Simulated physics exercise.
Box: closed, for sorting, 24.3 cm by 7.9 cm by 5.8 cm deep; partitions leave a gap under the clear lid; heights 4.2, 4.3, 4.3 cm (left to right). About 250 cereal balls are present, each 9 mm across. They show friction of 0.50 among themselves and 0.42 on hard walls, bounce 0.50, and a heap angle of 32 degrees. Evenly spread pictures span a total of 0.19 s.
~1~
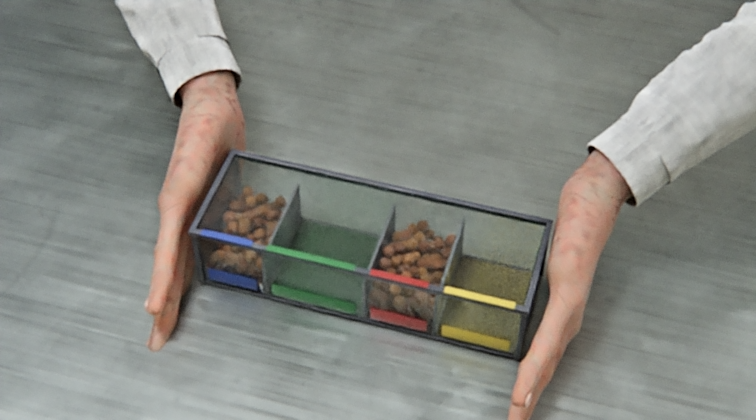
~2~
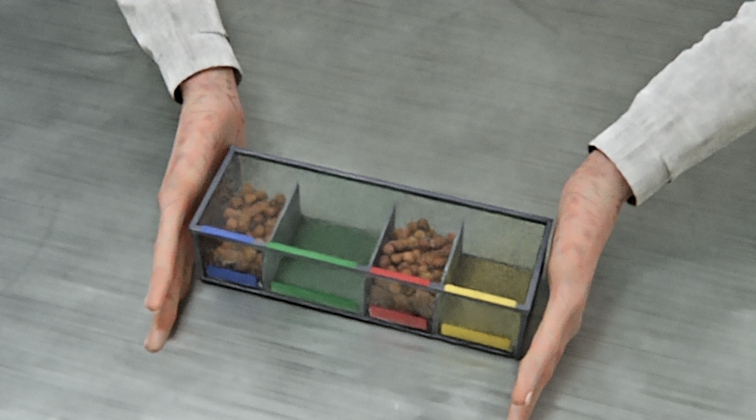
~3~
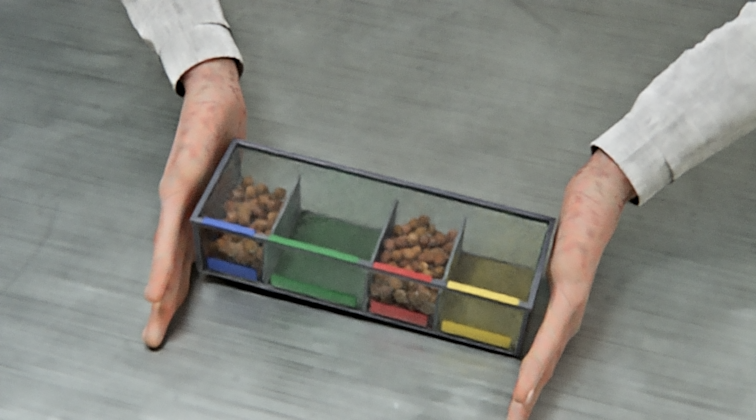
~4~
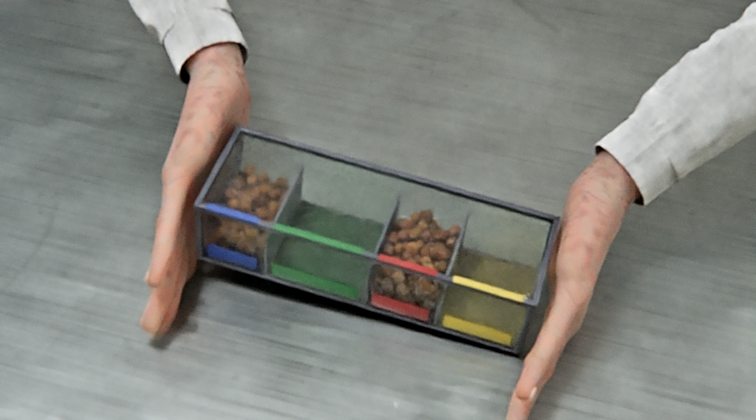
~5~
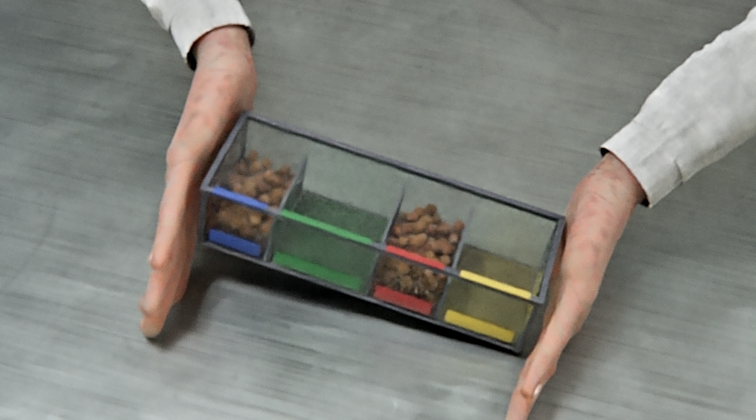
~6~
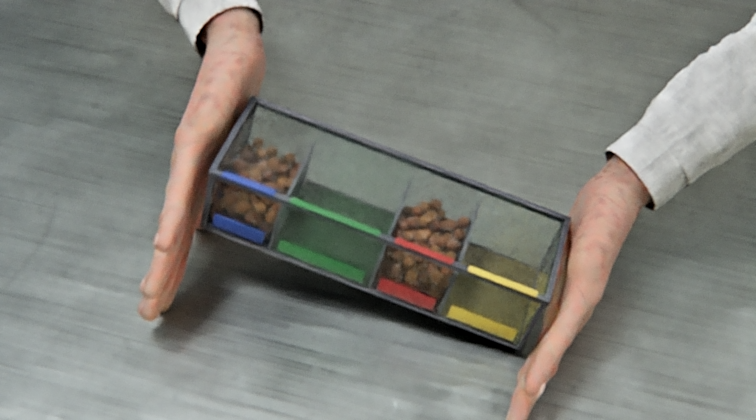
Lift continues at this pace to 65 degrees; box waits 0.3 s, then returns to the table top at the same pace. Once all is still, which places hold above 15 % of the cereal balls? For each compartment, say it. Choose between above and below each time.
Red: Above, blue: Above, green: Below, yellow: Below.
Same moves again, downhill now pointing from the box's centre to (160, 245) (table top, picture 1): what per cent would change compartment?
I'd estimate about 5 %.
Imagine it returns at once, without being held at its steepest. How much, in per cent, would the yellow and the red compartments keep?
That would leave yellow with 0 percent and red with 55 percent.
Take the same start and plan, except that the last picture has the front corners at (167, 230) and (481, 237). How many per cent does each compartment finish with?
Red 50, blue 45, green 5, yellow 0.
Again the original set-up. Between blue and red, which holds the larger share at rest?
Red compartment.
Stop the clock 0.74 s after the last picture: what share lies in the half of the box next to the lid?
Estimate: Near 20 per cent.
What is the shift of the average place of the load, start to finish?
About 1.0 cm.
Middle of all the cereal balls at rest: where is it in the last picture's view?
About (396, 263).
Then, 0.74 s after the last picture, tilt 65 degrees; red 55 %, blue 40 %.
Then, 1.24 s after the last picture, tilt 35 degrees; red 55 %, blue 40 %, green 5 %.
Then, 1.80 s after the last picture, tilt 0 degrees; red 55 %, blue 40 %, green 5 %.
In the end, red 55 %, blue 40 %, green 5 %, yellow 0 %.
